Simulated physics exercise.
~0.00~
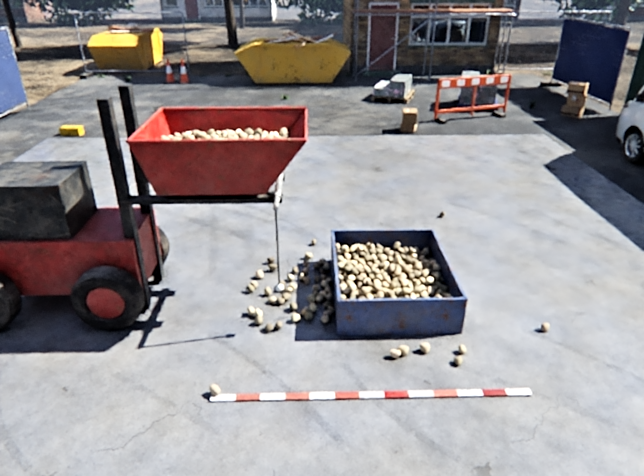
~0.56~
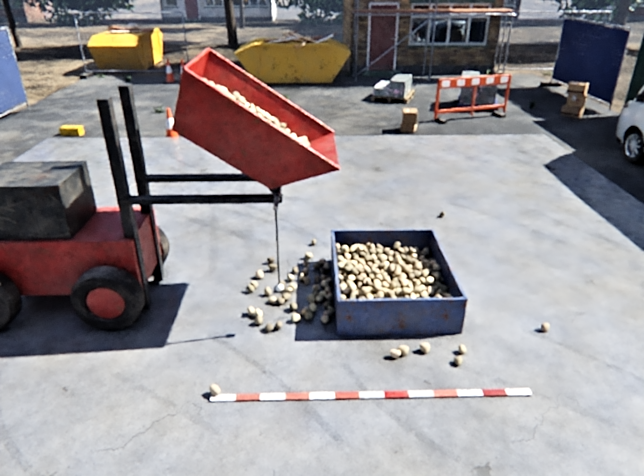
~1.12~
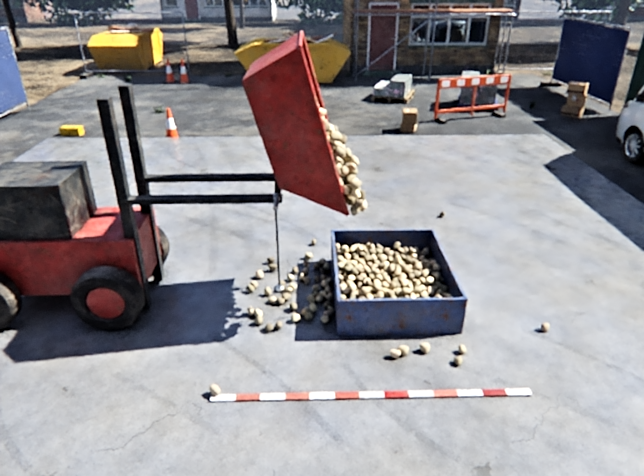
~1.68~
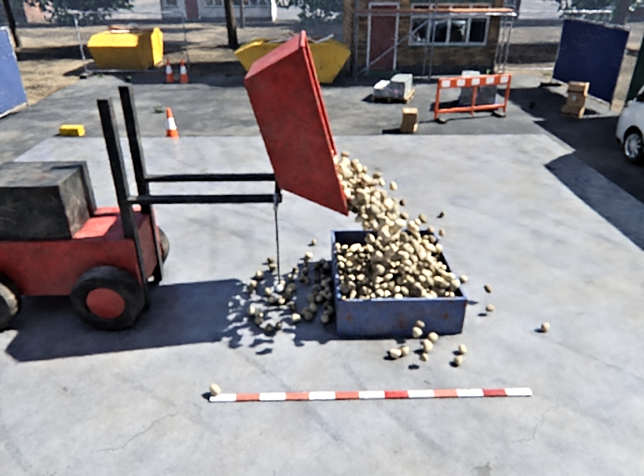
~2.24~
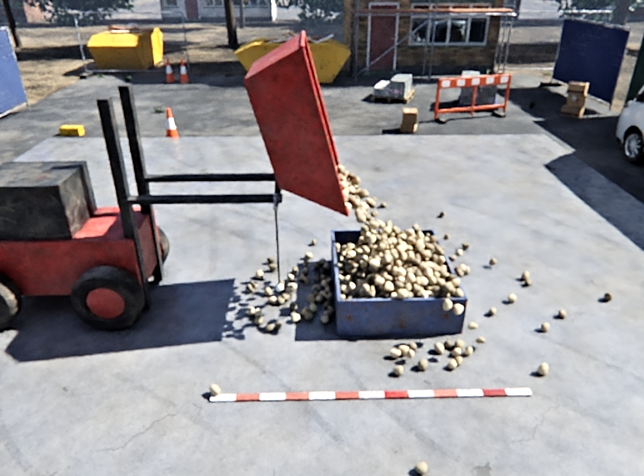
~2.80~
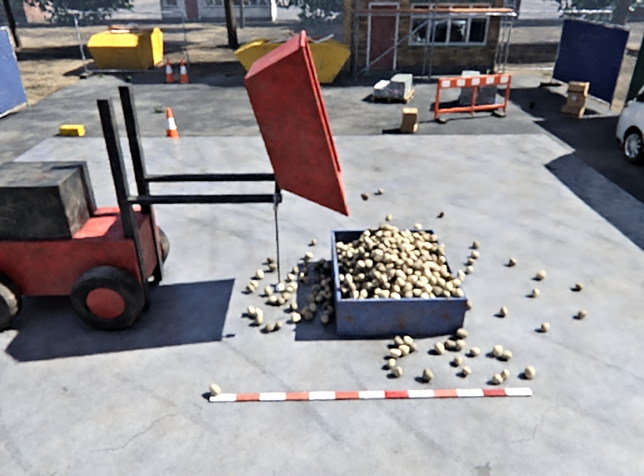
In a paved yard, a red skip on a forklift tips right, emptying pale stones into a heaped blue bin, some scattering beyond.
